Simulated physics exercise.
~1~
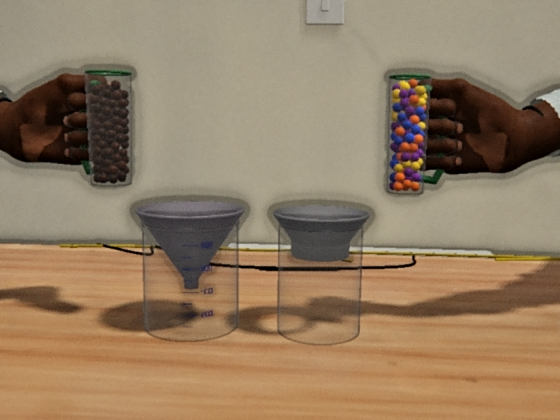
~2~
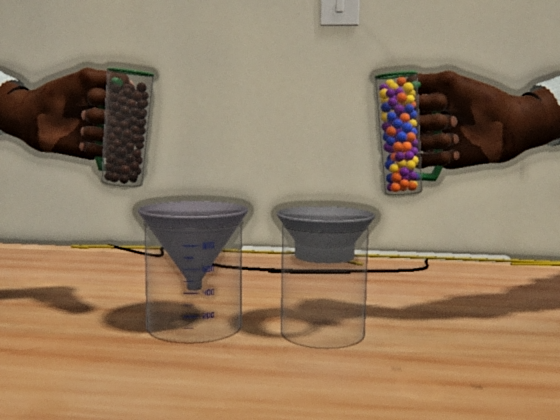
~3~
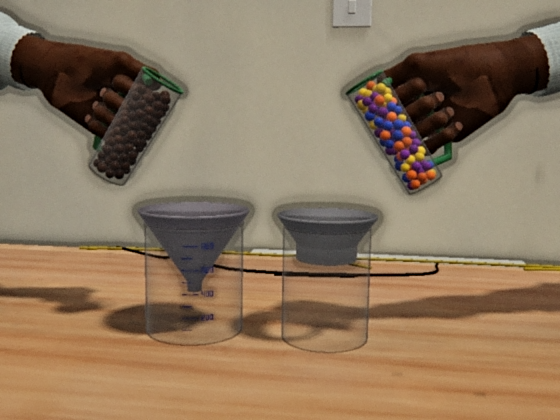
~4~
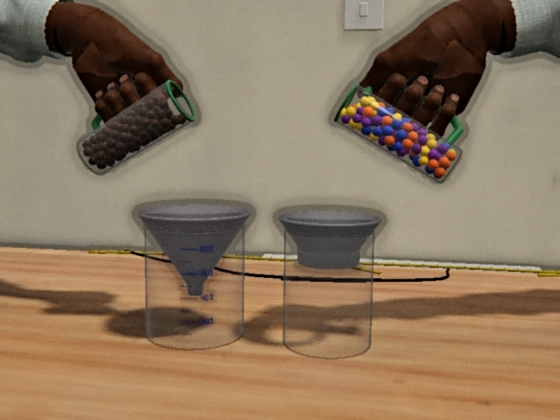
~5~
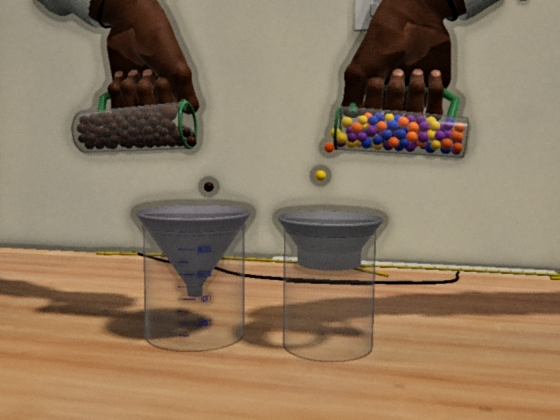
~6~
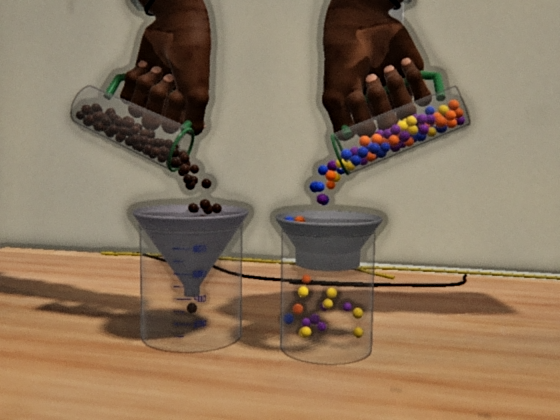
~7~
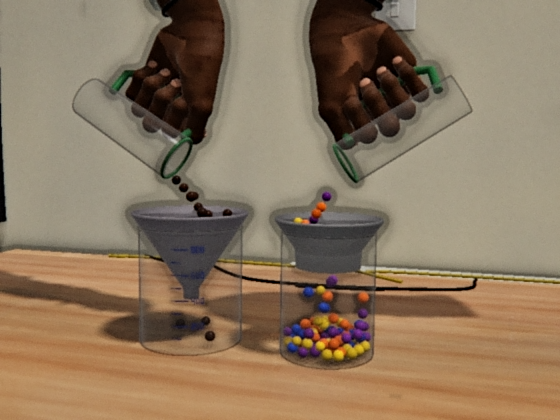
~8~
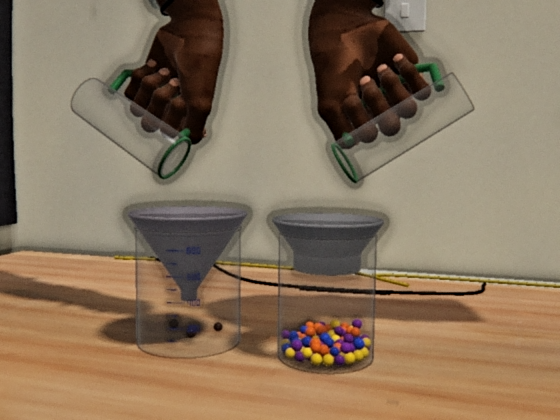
Two hands tipping cups of beads into funnelled jars, dark ones mostly stuck in the left funnel, colourful ones all dropping through right.
